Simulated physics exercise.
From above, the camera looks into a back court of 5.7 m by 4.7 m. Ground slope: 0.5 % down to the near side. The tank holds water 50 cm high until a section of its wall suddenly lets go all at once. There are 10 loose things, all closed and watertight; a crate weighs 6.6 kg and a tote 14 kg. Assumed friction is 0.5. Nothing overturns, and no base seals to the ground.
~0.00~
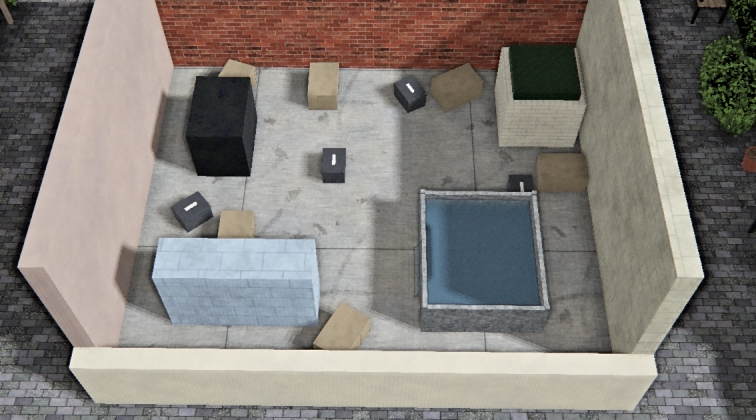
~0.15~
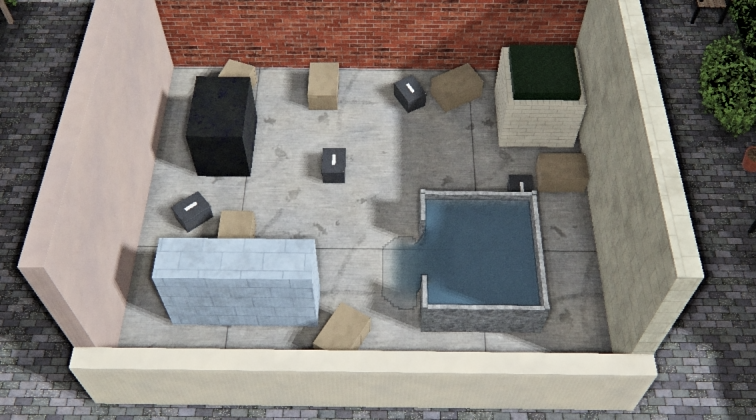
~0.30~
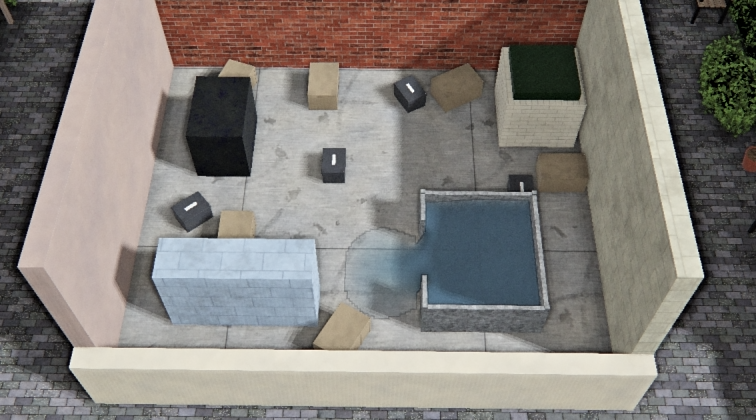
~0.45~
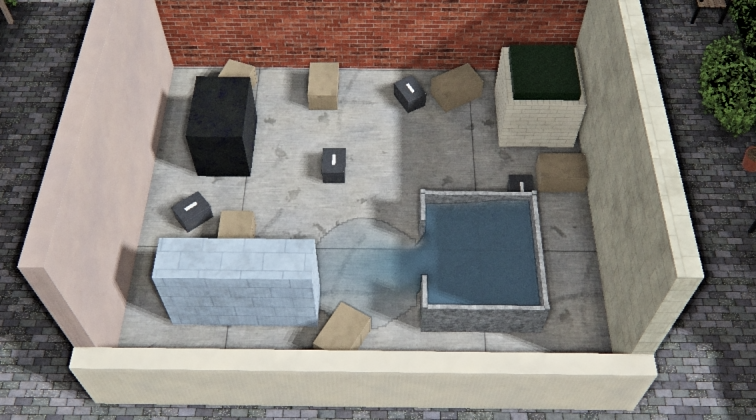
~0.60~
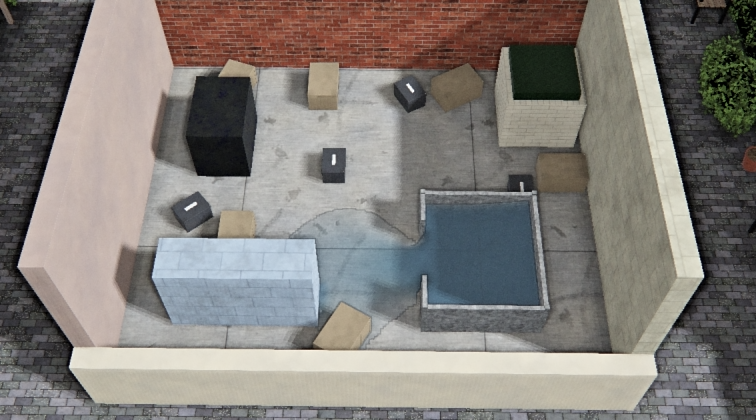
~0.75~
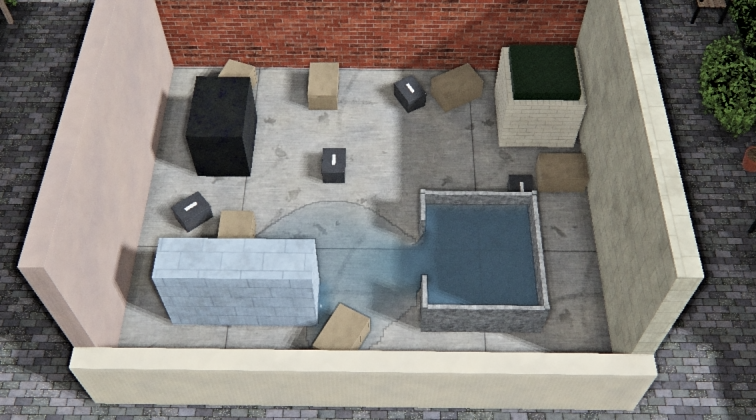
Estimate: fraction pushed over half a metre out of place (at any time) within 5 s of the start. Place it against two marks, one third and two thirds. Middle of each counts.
I reckon it won't get to one third.
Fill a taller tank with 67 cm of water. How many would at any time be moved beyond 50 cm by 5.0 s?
It would come to 5 of them.
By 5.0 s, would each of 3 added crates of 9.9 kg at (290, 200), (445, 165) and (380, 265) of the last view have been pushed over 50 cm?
In turn: Past it, short of it, past it.
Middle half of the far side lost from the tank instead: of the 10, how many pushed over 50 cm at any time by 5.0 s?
In that case 5 of them.
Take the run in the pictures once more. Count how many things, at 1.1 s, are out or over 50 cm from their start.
I count 0 of them.
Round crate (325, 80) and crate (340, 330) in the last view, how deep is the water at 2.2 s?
I'd put it at 0 cm and 8 cm respectively.
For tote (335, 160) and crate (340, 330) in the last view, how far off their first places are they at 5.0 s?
Distances: 0 cm; 60 cm.
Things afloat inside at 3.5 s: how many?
The count is 2.
After 1.1 s 0 of 10 are over 50 cm from their spots; 0 afloat.
After 2.2 s 1 of 10 are over 50 cm from their spots; 1 afloat.
After 3.5 s 3 of 10 are over 50 cm from their spots; 2 afloat.
After 5.0 s 3 of 10 are over 50 cm from their spots, and 3 have been at some point; 3 afloat.
